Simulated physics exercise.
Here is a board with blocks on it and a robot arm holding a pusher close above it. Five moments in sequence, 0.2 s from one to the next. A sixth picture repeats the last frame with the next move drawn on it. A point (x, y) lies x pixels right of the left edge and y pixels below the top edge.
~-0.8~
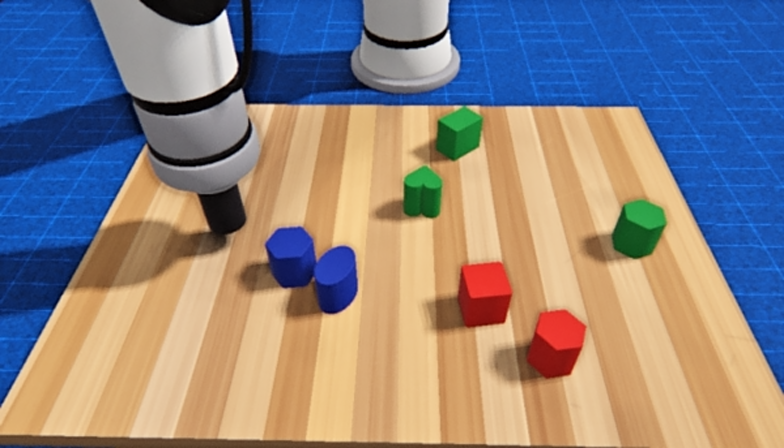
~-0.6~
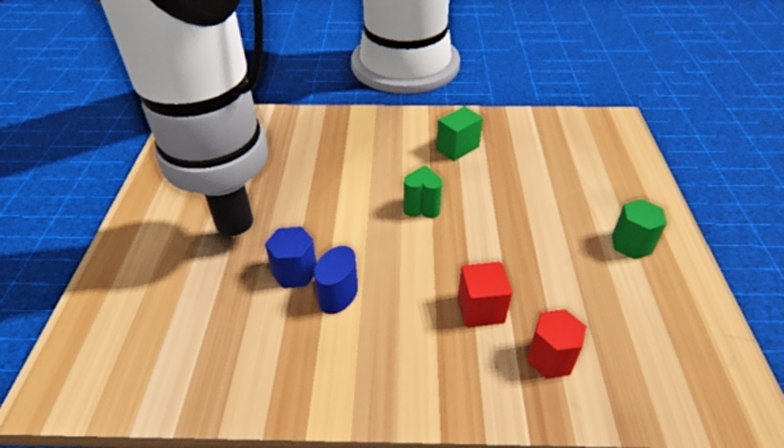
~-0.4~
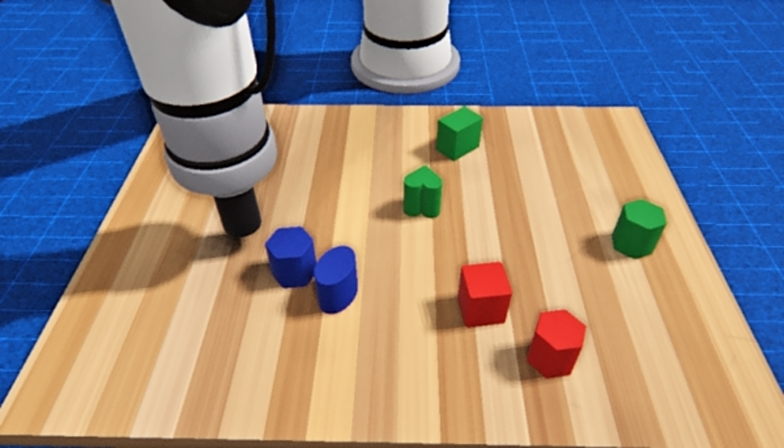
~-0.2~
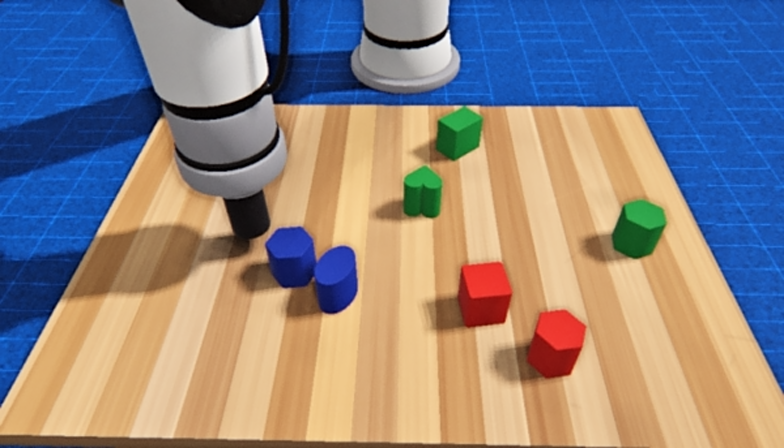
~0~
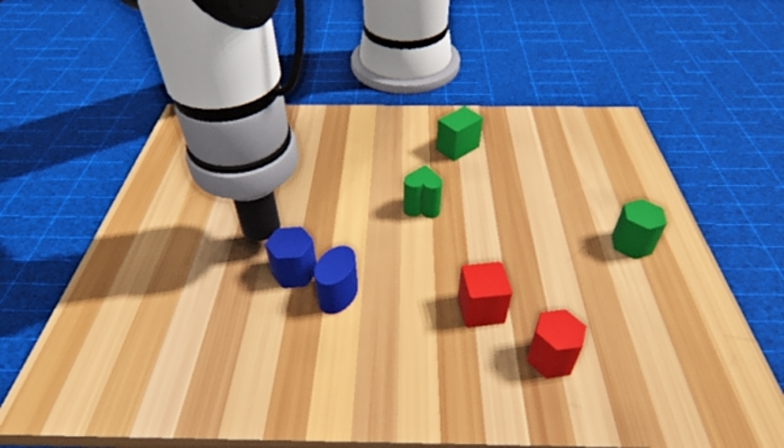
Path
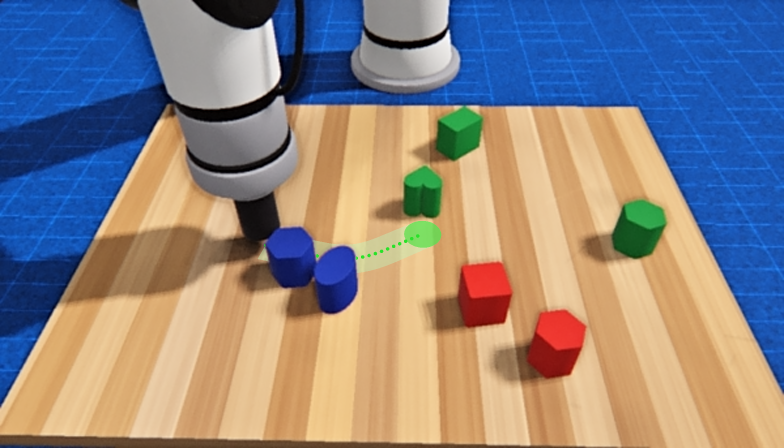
On a striped wooden board over a blue grid-patterned floor, a fixed camera looks down at an angle. Two blue blocks sit left of centre, three green blocks, one heart-shaped, stand at the back and right, and two red blocks are nearer the front right. A white and black robot arm slides its black pusher slowly rightward toward the blue blocks, which stay still.
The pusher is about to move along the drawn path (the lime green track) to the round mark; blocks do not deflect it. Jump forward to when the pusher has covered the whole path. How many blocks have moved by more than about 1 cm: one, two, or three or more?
Going by the path, two blocks will move.
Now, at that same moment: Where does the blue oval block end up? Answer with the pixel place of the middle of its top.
The middle of its top is at (348, 283).
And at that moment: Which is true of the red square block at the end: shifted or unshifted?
From what I can tell, it will keep its place.
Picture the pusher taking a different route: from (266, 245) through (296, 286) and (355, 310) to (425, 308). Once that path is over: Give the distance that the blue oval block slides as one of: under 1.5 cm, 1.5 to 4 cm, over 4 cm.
It slides well over 4 cm.
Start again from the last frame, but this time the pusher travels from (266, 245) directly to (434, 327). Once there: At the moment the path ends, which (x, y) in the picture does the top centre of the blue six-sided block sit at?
Near (335, 291).
The drawn path runs from (266, 245) by way of (318, 256) and (374, 254) to (423, 234).
On the path given first. One third of the way, pusher at (317, 239); blue six-sided block at (313, 257), turned 65° clockwise; blue oval block at (345, 279), turned 25° anticlockwise.
Two thirds of the way, pusher at (374, 236); blue six-sided block at (316, 258), turned 75° clockwise; blue oval block at (348, 283), turned 30° anticlockwise.
At the end, pusher at (423, 216); blue six-sided block at (316, 258), turned 75° clockwise; blue oval block at (348, 283), turned 30° anticlockwise; green heart not moved; red square block not moved.
